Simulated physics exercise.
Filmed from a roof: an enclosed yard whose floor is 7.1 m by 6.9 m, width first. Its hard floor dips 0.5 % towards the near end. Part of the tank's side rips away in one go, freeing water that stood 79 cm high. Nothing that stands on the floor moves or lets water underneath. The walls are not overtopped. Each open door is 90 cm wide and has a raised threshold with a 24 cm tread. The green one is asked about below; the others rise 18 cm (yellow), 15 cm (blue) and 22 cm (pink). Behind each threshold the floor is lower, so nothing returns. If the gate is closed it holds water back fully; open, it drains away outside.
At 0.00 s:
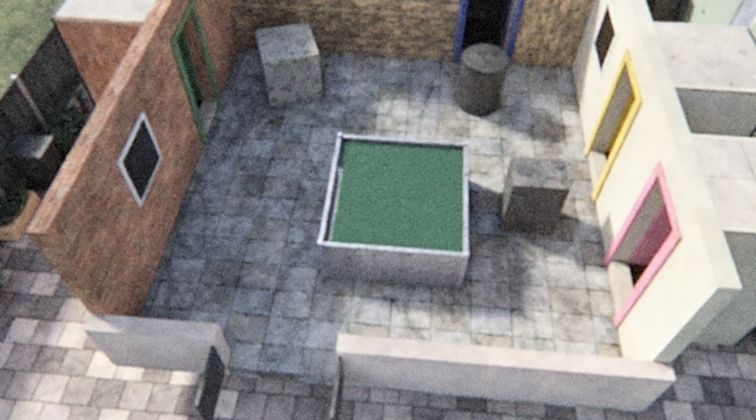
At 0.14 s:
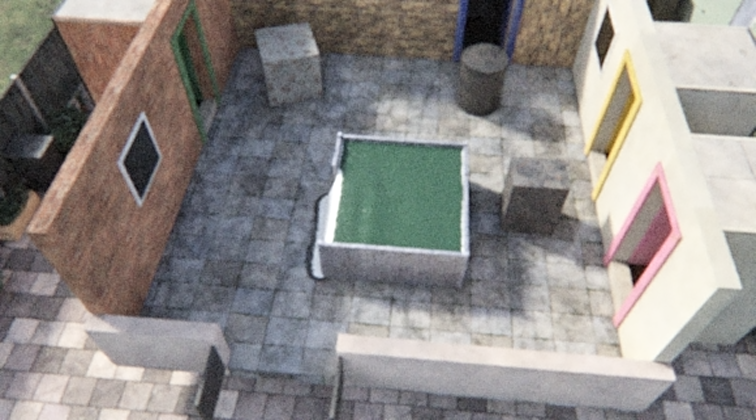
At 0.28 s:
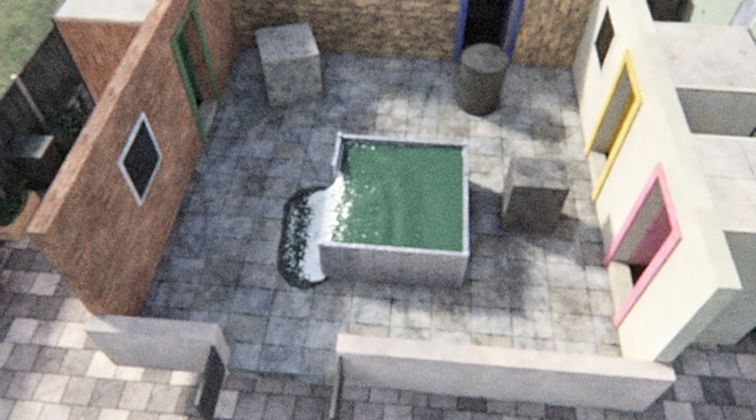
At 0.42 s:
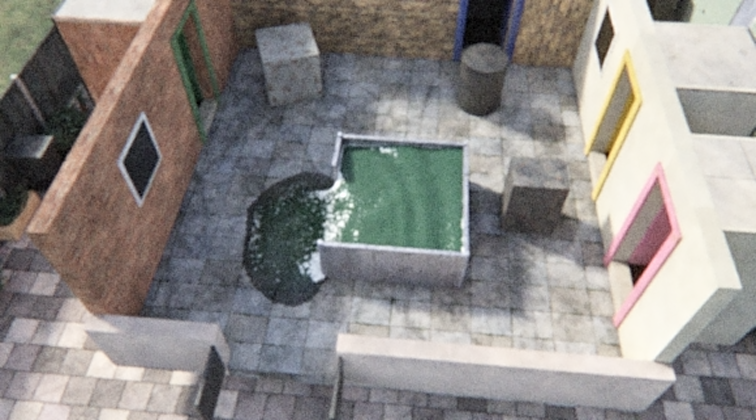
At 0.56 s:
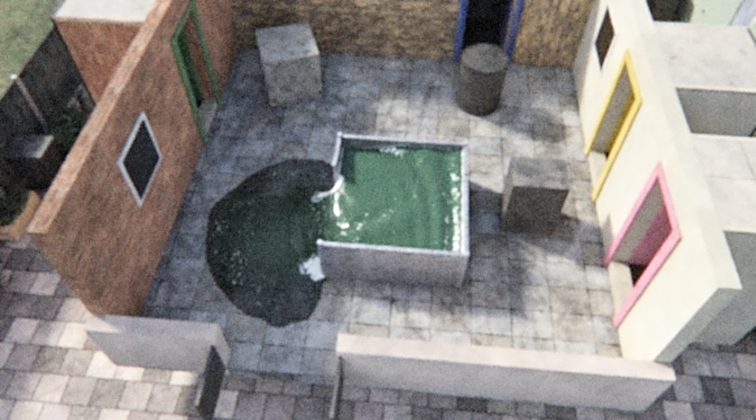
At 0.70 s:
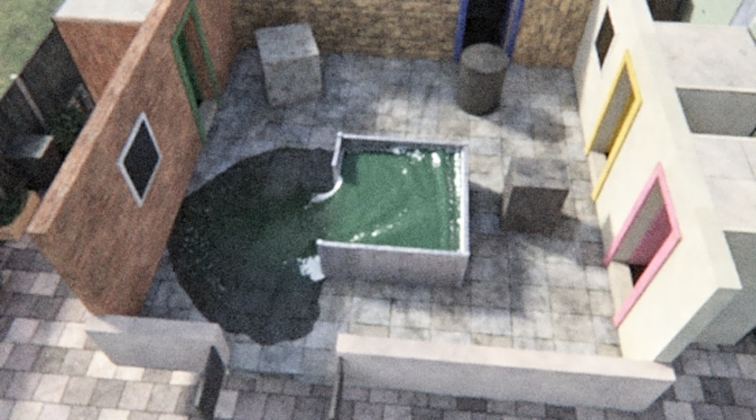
In this clip, a square tank of green water stands in a paved, walled yard until its left side breaks open, and water pours out, spreading leftward across the paving in a widening dark pool while the tank's surface ripples.
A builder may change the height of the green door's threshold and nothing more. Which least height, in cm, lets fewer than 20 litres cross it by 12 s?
At least 10.5 cm or so.
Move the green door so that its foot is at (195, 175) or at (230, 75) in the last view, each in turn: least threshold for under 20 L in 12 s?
About 28 and 17 cm.
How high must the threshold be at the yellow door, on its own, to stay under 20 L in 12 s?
About 7.0 cm at yellow.
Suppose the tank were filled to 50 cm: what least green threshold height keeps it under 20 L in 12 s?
About 5.5 cm.
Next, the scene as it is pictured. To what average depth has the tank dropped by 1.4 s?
Roughly 47 cm on average.
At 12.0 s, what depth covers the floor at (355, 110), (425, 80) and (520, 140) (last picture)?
About 4, 7 and 10 cm.
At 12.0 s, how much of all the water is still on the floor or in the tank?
Roughly 82 in a hundred.
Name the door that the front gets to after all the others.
It is the yellow one.
After 1.4 s water covers 25 % of the floor, deepest (48 cm) near (130, 342); 8 cm at the green door, 0 litres in over its 20 cm threshold.
After 3.0 s water covers 35 % of the floor, deepest (40 cm) near (240, 49); 12 cm at the green door, 0 litres in over its 20 cm threshold.
After 12.0 s water covers 95 % of the floor, deepest (12 cm) near (570, 69); 7 cm at the green door, 0 litres in over its 20 cm threshold.
At the green door as built, the water arrived by 1.4 s and peaked near 15 cm at 2.2 s.
With a threshold of 9.5 cm, 30 litres would have come in within the 12 s; with 13 cm, 4 litres. So under 20 litres takes about 10.5 cm.
